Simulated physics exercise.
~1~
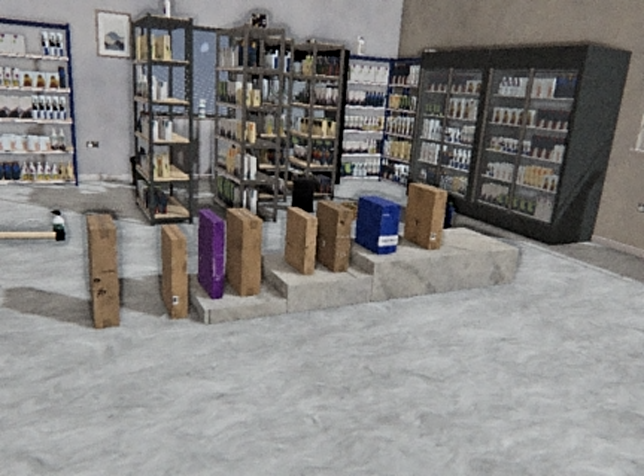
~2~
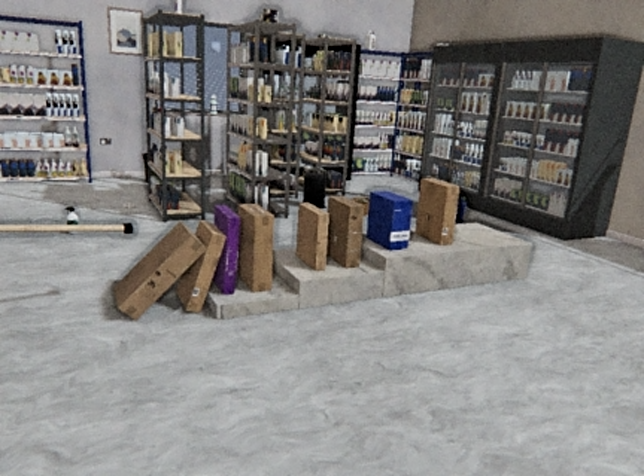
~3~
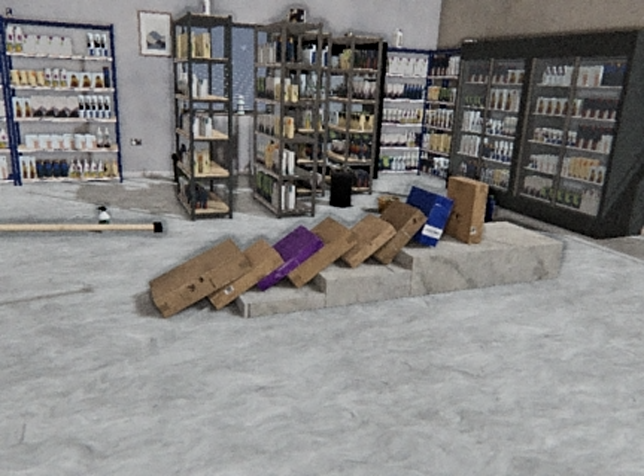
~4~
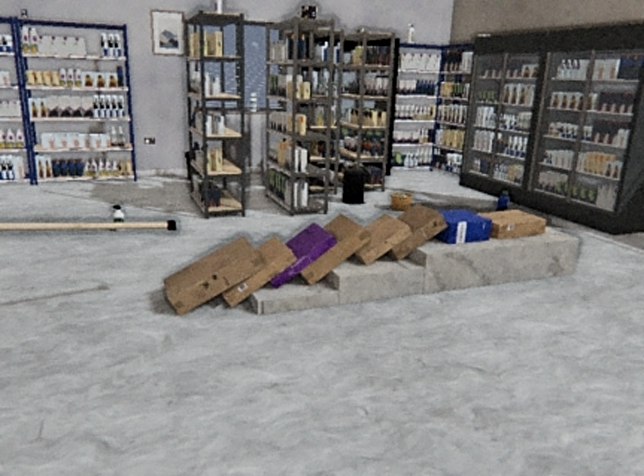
Shop floor with bottle shelves, cartons toppling rightward one after another up low steps, purple left leaning, blue flat, none standing.
